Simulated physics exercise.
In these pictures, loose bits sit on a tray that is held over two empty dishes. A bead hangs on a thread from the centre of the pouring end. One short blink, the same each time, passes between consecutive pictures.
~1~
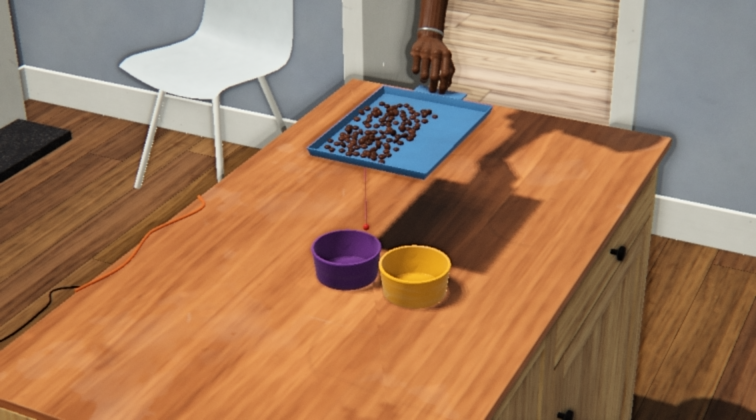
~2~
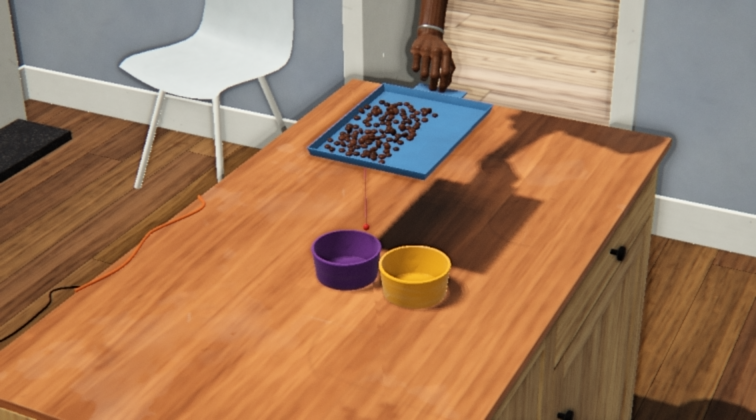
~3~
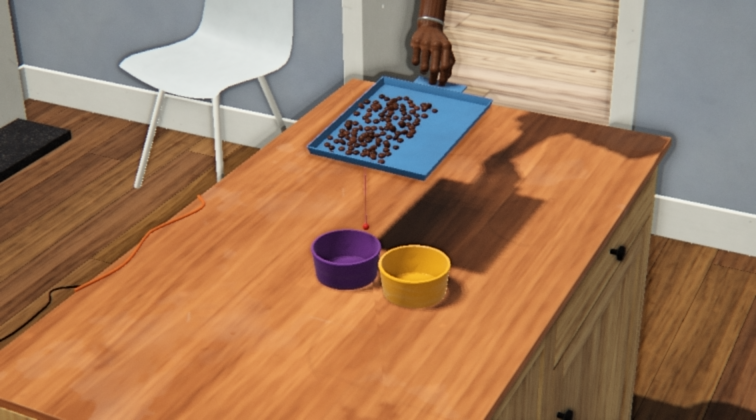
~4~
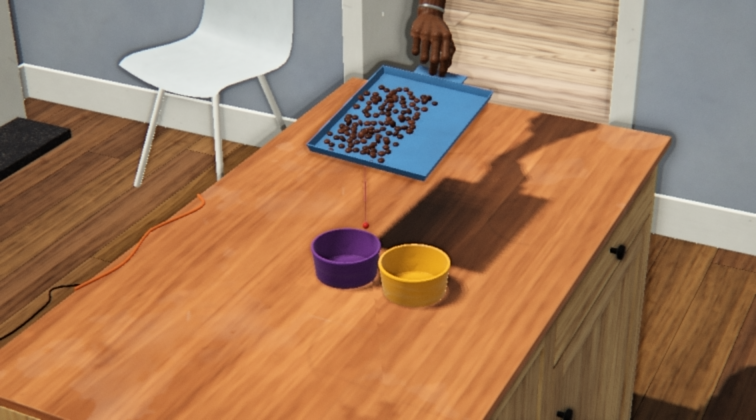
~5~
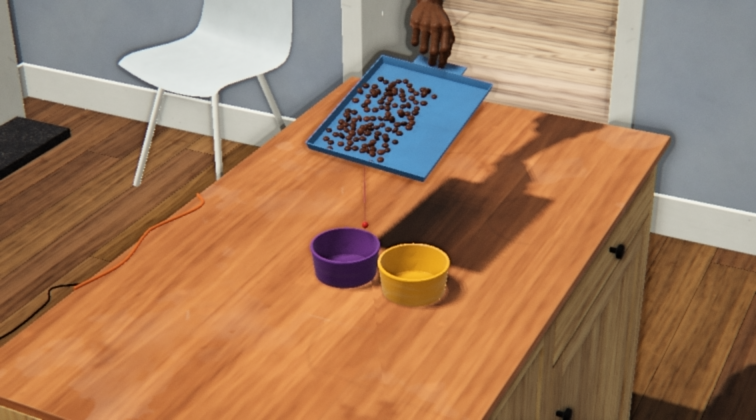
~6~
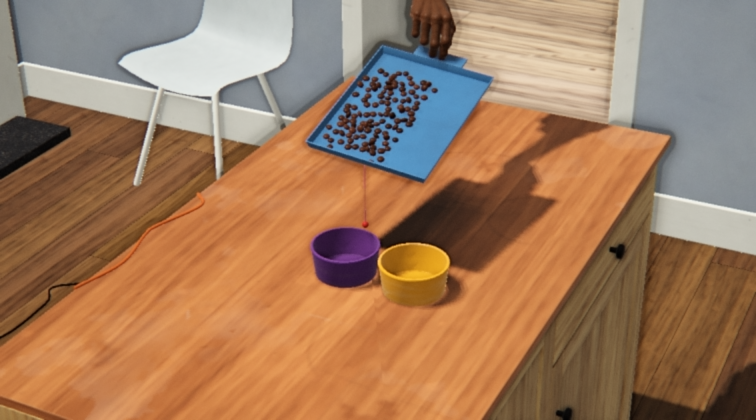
A blue tray scattered with small brown drops is held by a hand wearing a bracelet at the far side of an orange-brown wooden table, seen from above at an angle. Nearer stand an empty purple dish at left and a yellow one at right, below a red bead on a thread, with a white chair behind. The hand gradually raises the tray's back, tilting it toward the near right corner, while the view stays essentially still.
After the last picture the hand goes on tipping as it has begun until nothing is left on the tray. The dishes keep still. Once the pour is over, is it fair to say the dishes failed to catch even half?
No: Catch is a majority.
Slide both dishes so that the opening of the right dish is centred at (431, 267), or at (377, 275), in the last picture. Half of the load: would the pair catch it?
Result - try one, past the halfway mark; try two, below the halfway mark.
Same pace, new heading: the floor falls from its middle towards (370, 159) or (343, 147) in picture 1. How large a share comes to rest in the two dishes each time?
Close to 70 percent first and close to 0 percent second.
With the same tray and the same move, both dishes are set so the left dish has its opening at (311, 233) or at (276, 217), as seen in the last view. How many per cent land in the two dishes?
First 60 per cent, second 10 per cent.
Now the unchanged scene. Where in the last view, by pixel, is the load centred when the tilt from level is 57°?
Look about (388, 162) in the last picture.
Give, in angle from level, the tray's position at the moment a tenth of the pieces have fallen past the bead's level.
The tilt then is about 65°.
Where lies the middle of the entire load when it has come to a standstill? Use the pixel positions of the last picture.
Near pixel (403, 278).
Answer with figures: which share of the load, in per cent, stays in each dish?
Left dish: 20 per cent; right dish: 50 per cent.
Shortly afterwards, tray tipped steeply; the bulk on the tray; a little in the air.
Next, tray tipped right over; a little on the tray; near half in the right dish; a little in the left dish; a little outside both; a little in the air.
Some moments later, tray tipped past a quarter turn; near half in the right dish; near a quarter in the left dish; near a quarter outside both.
In the end, tray tipped past a quarter turn; near half in the right dish; near a quarter in the left dish; near a quarter outside both.
